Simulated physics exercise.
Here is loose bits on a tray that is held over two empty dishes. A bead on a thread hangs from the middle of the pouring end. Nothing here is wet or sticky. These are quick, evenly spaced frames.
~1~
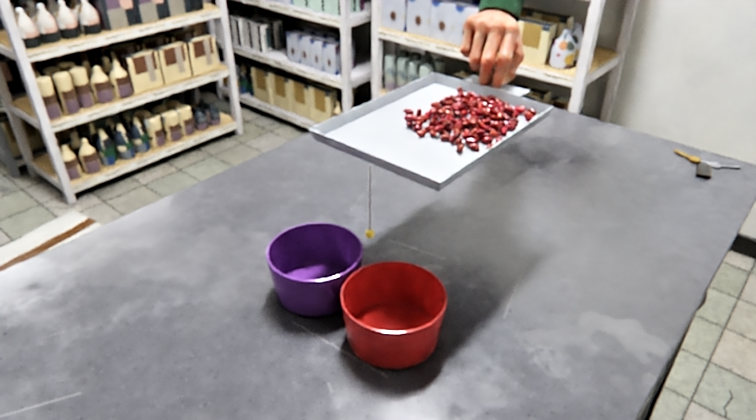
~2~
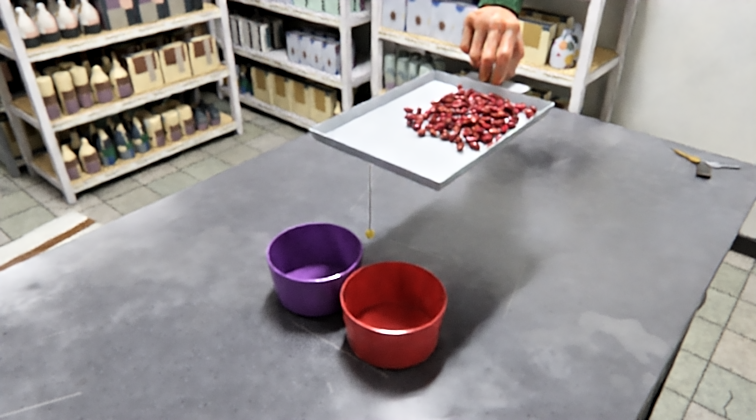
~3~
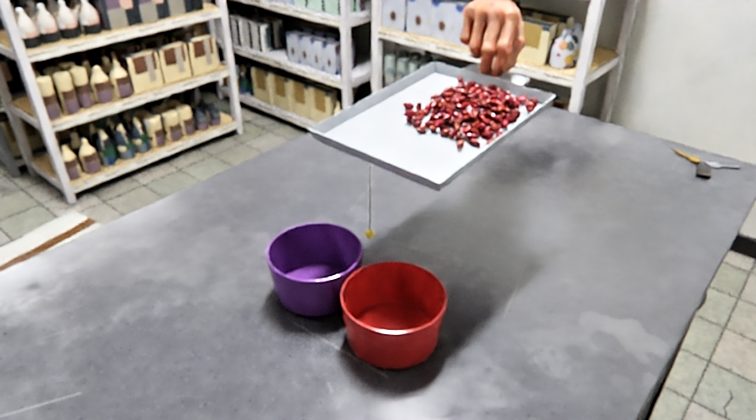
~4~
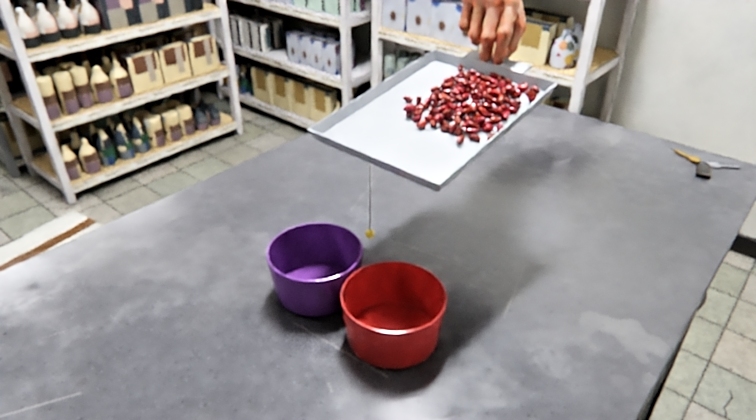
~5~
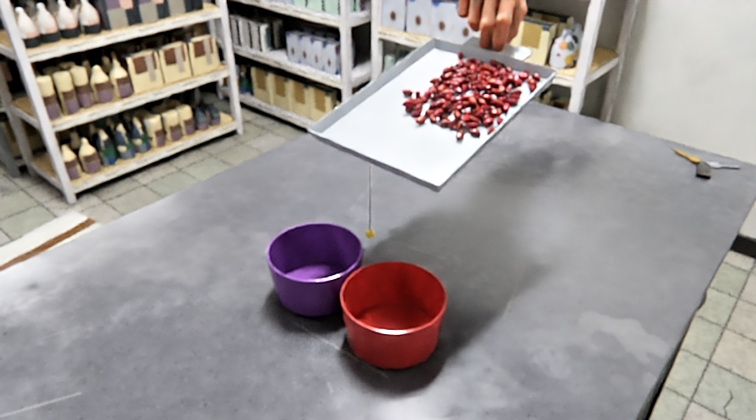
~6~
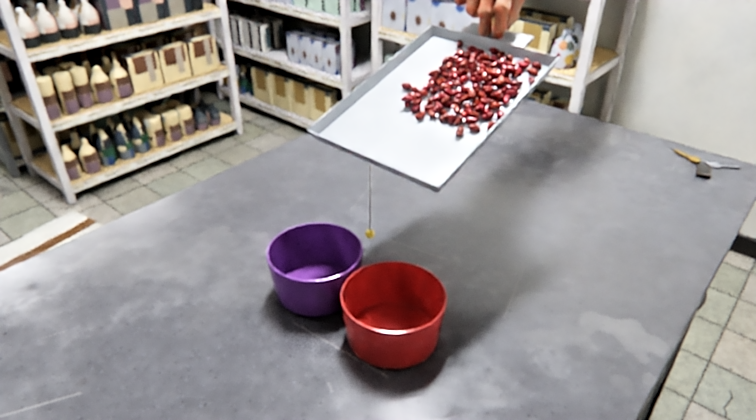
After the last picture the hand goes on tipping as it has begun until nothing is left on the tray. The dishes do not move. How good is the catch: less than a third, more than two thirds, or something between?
In the dishes lies over two thirds of it.
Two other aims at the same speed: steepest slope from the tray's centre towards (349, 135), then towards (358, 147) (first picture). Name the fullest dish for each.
In turn: Left; the left-hand dish.
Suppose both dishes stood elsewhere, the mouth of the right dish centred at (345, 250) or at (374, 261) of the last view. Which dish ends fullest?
The first try: The right one. The second: Right.
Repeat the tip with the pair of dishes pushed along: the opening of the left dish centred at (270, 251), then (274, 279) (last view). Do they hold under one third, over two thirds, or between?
One: One to two thirds. Two: Below one third.
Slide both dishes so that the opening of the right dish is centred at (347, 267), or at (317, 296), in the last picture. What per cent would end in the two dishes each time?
In turn 70 and 20 in a hundred.
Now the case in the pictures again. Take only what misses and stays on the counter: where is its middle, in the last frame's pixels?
Roughly at (300, 349).
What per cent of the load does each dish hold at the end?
Left dish: 30 %, right dish: 60 %.
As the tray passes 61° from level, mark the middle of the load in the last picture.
Close to (393, 162).
Just after the last frame, tray tipped steeply; the larger part on the tray; just a few in the right dish; just a few in the left dish; just a few outside both; roughly a quarter in the air.
A moment on, tray tipped right over; roughly a third on the tray; roughly a third in the right dish; about a tenth in the left dish; about a tenth outside both; about a tenth in the air.
Further on, tray tipped past a quarter turn; roughly two thirds in the right dish; roughly a third in the left dish; about a tenth outside both.
When it is over, tray tipped past a quarter turn; roughly two thirds in the right dish; roughly a third in the left dish; about a tenth outside both.
